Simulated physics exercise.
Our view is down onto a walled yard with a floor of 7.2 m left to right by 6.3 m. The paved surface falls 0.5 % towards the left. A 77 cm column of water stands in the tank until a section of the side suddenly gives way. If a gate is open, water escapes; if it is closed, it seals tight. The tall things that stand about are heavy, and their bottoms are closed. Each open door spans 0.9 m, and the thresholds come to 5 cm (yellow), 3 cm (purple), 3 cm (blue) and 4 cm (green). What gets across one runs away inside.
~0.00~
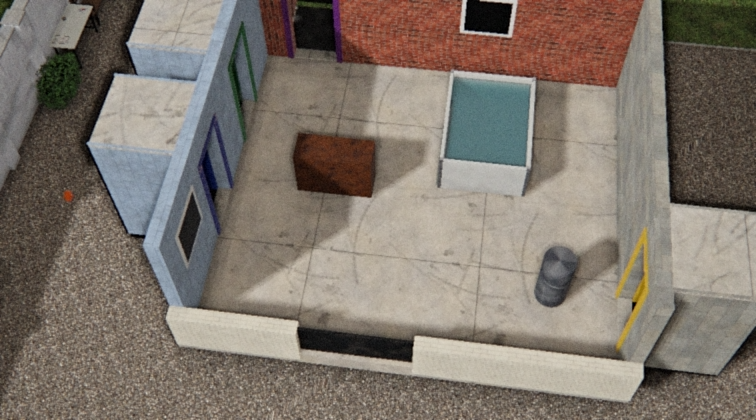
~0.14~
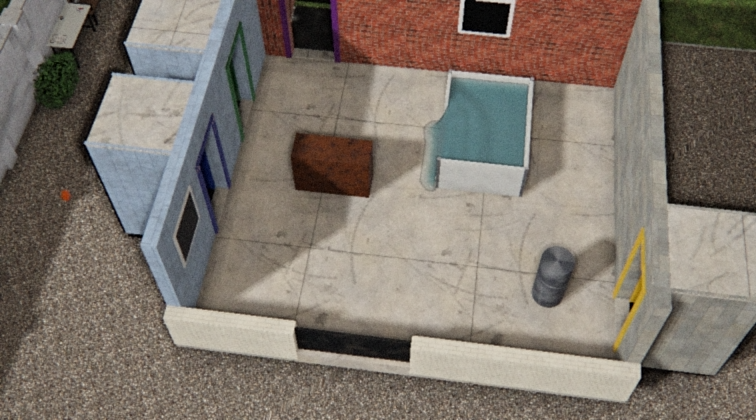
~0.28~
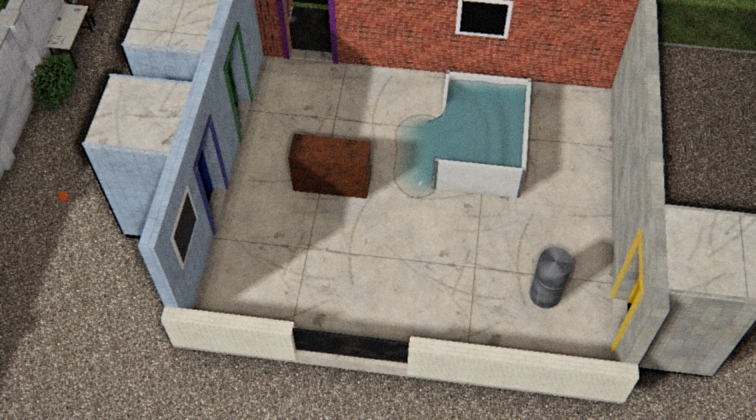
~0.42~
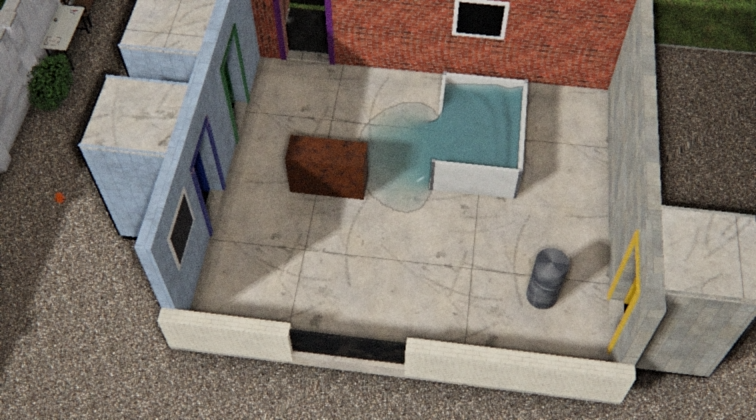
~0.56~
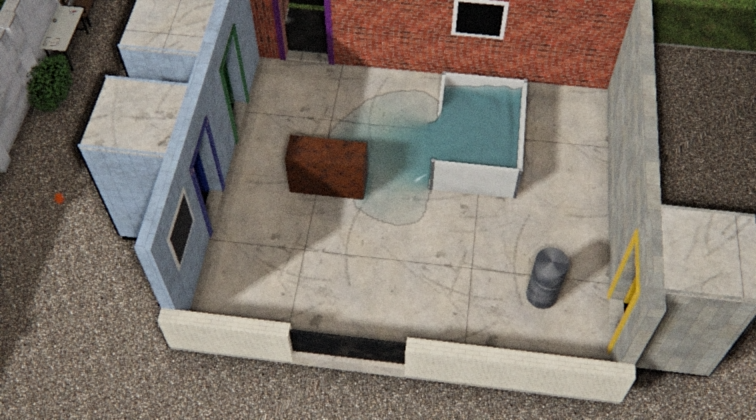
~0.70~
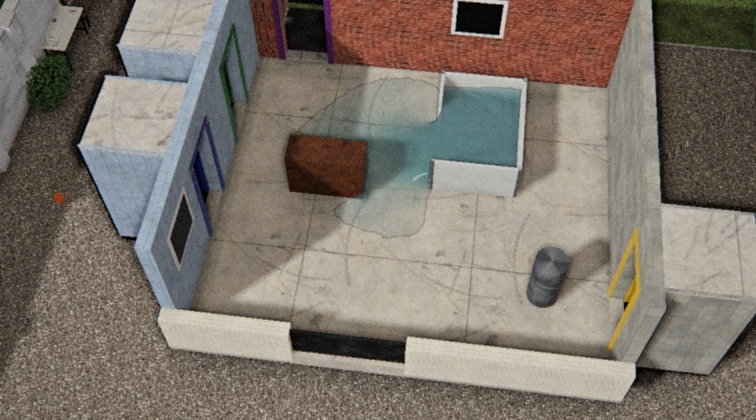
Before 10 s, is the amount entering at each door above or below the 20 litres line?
Result: Yellow door: Fails to top it; purple door: Tops it; blue door: Tops it; green door: Tops it.
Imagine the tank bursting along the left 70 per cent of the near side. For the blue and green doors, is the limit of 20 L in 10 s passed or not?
Blue beyond, green short.
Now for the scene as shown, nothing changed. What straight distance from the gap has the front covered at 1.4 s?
I'd say close to 4.2 m.
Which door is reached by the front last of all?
Lab note: Last arrival at the yellow door.
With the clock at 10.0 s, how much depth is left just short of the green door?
7.0 cm or so.
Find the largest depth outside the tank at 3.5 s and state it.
About 23 cm.
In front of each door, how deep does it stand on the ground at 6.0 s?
You'd get yellow at 2 cm, purple at 8 cm, blue at 6 cm, and green at 12 cm.
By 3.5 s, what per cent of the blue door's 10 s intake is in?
10 per cent, roughly.
After 1.4 s water covers 30 % of the floor and is deepest (44 cm) near (370, 182); yellow door not reached, purple door 6 cm at the sill, 0 L in, blue door not reached, green door 14 cm at the sill, 30 L in.
After 2.2 s water covers 50 % of the floor and is deepest (32 cm) near (258, 62); yellow door not reached, purple door 7 cm at the sill, 8 L in, blue door 6 cm at the sill, 0 L in, green door 22 cm at the sill, 189 L in.
After 3.5 s water covers 55 % of the floor and is deepest (23 cm) near (227, 334); yellow door not reached, purple door 13 cm at the sill, 50 L in, blue door 4 cm at the sill, 5 L in, green door 21 cm at the sill, 392 L in.
After 6.0 s water covers 70 % of the floor and is deepest (14 cm) near (258, 62); yellow door 2 cm at the sill, 0 L in, purple door 8 cm at the sill, 117 L in, blue door 6 cm at the sill, 10 L in, green door 12 cm at the sill, 544 L in.
After 10.0 s water covers 90 % of the floor and is deepest (8 cm) near (186, 329); yellow door 4 cm at the sill, 0 L in, purple door 5 cm at the sill, 139 L in, blue door 6 cm at the sill, 42 L in, green door 7 cm at the sill, 607 L in.
